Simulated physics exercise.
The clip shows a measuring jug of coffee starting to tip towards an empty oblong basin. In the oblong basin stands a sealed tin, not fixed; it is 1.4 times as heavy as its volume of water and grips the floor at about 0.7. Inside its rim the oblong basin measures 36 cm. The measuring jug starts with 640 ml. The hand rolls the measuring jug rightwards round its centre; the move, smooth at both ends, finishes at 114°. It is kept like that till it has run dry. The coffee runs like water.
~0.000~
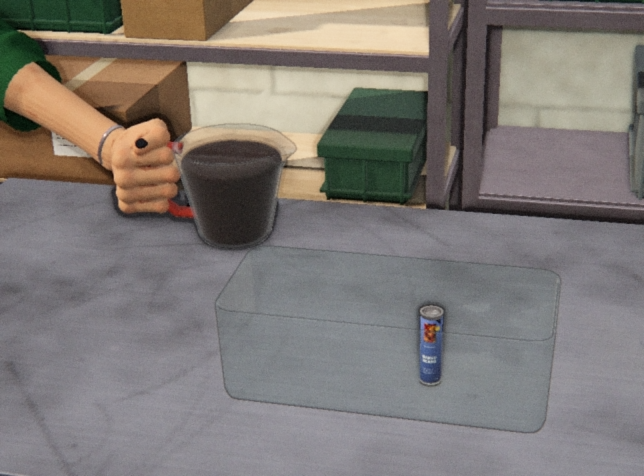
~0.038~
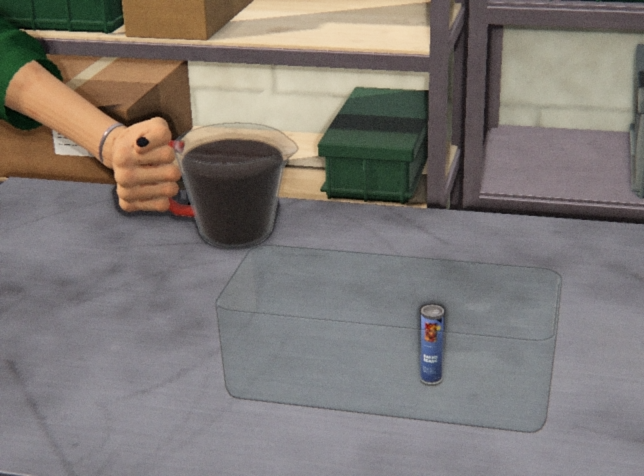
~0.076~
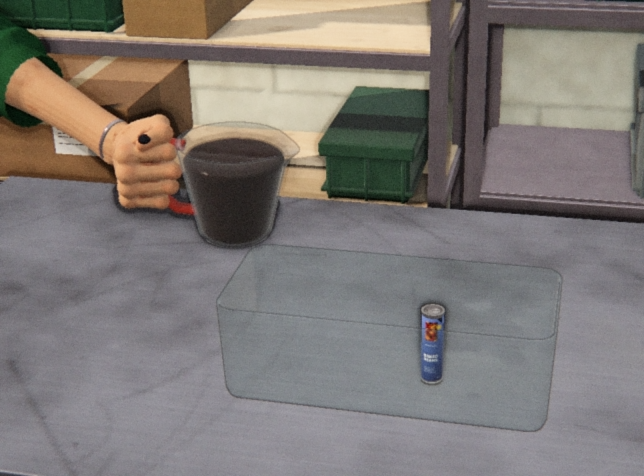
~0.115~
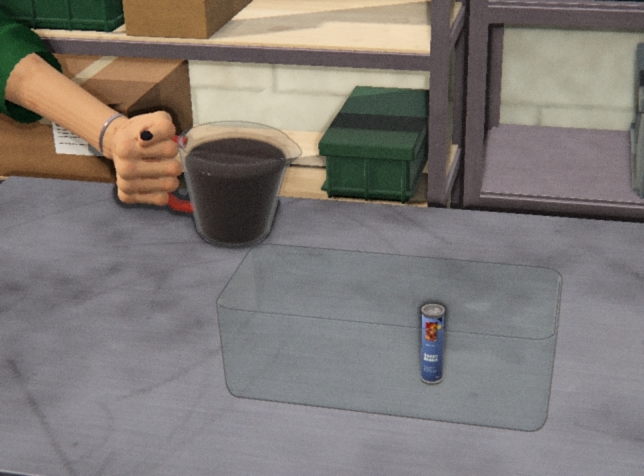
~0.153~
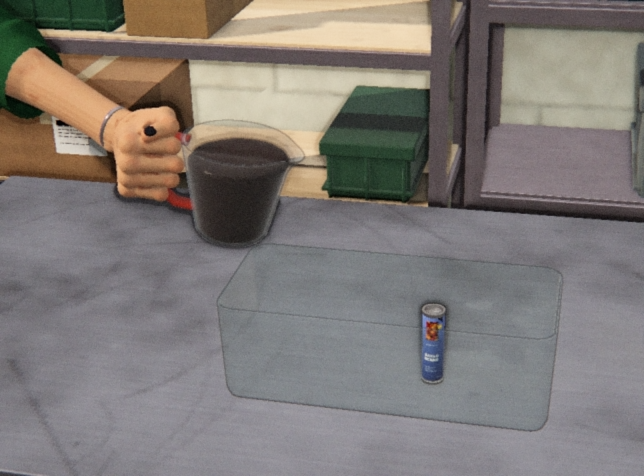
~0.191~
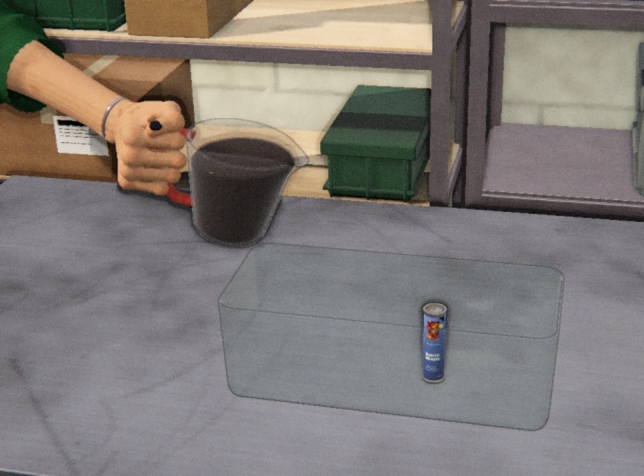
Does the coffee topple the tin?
It keeps standing.
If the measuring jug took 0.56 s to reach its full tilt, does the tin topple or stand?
The tin keeps standing.
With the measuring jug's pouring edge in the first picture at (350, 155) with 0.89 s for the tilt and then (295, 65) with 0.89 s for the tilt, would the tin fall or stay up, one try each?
First it topples; then it remains upright.
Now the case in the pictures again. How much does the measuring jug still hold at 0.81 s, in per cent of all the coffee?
Near 5 in a hundred.
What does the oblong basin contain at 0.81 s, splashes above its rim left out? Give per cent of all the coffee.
About 90 per cent.
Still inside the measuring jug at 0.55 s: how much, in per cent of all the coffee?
Some 60 per cent.
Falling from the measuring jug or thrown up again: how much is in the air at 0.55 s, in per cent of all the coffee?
Some 24 per cent.
Then, 0.55 s in, the tilt is 78° and 60 per cent is still to pour; the tin stands where it began.
Then, 0.81 s in, the tilt is 112° and 5 per cent is still to pour; the tin stands where it began.
Then, 1.09 s in, the tilt is 114° and 0 per cent is still to pour; the tin stands where it began.
Then, 1.39 s in, the tilt is 114° and 0 per cent is still to pour; the tin stands where it began.
Finally, the tin stands where it began.
